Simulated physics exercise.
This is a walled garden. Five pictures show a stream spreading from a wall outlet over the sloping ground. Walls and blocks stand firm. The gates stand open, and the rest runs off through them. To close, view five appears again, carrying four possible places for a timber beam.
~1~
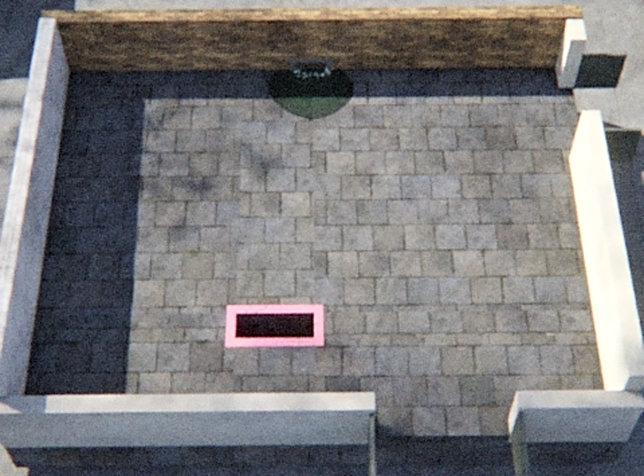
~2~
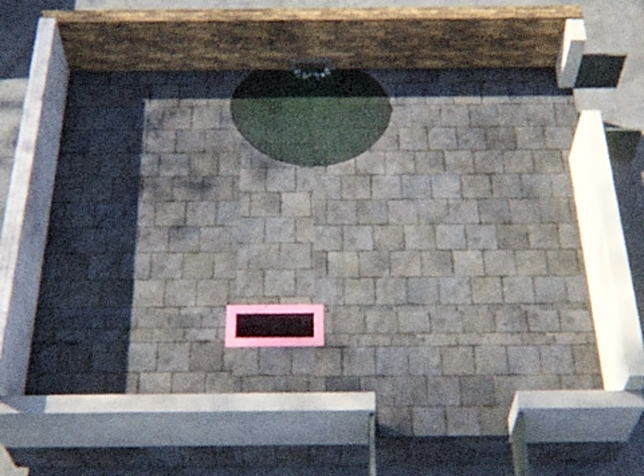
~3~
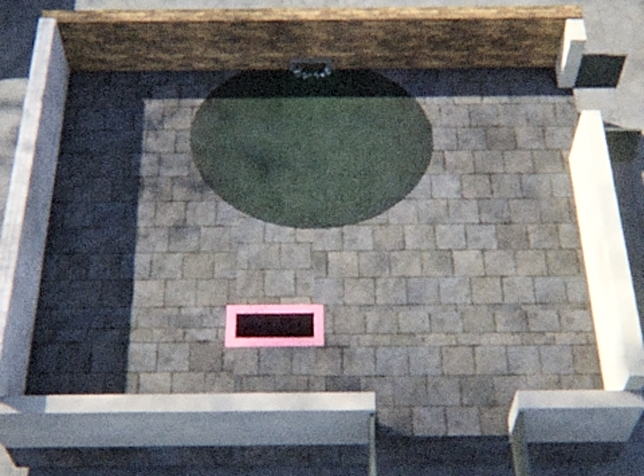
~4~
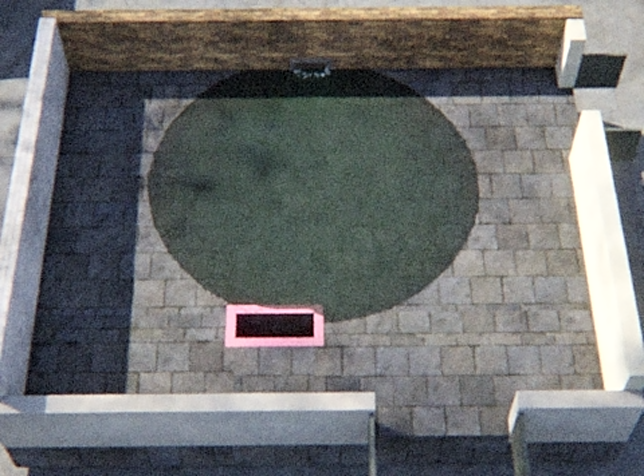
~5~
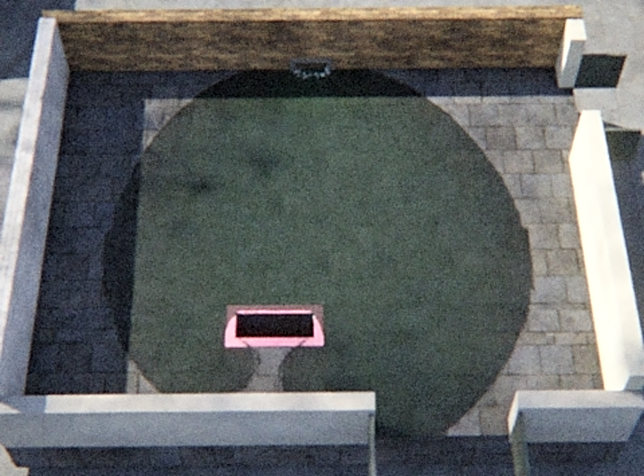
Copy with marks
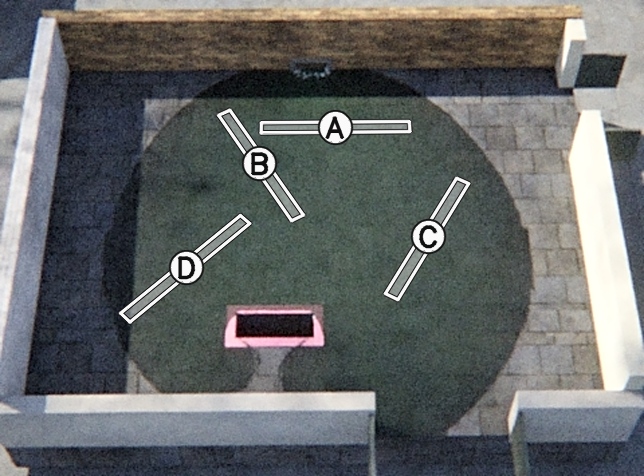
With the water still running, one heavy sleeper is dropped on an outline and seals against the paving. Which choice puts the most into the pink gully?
Best: C.
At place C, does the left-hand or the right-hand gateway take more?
The left gate.
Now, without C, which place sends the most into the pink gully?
Here it is place D.
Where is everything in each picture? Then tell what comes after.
The first picture shows outfall at (311, 65); pink gully at (275, 326); open gate at (441, 419); open gate at (564, 122); 2 % of the ground under water, visible out to (341, 104); pink gully still dry.
In the second picture, 8 % of the ground under water, visible out to (299, 160); pink gully still dry.
In the third picture, 18 % of the ground under water, visible out to (356, 219); pink gully still dry.
In the fourth picture, 34 % of the ground under water, visible out to (380, 308); pink gully still dry.
In the fifth picture, 53 % of the ground under water, visible out to (479, 361); pink gully taking water.
In white, A from (261, 127) to (409, 126); B from (224, 112) to (297, 217); C from (391, 296) to (462, 180); D from (125, 317) to (245, 219).
With A, about 13 % of the stream goes into the pink gully, about 85 % out by the gates.
With B, about 15 % of the stream goes into the pink gully, about 78 % out by the gates.
With C, about 53 % of the stream goes into the pink gully, about 45 % out by the gates.
With D, about 33 % of the stream goes into the pink gully, about 65 % out by the gates.
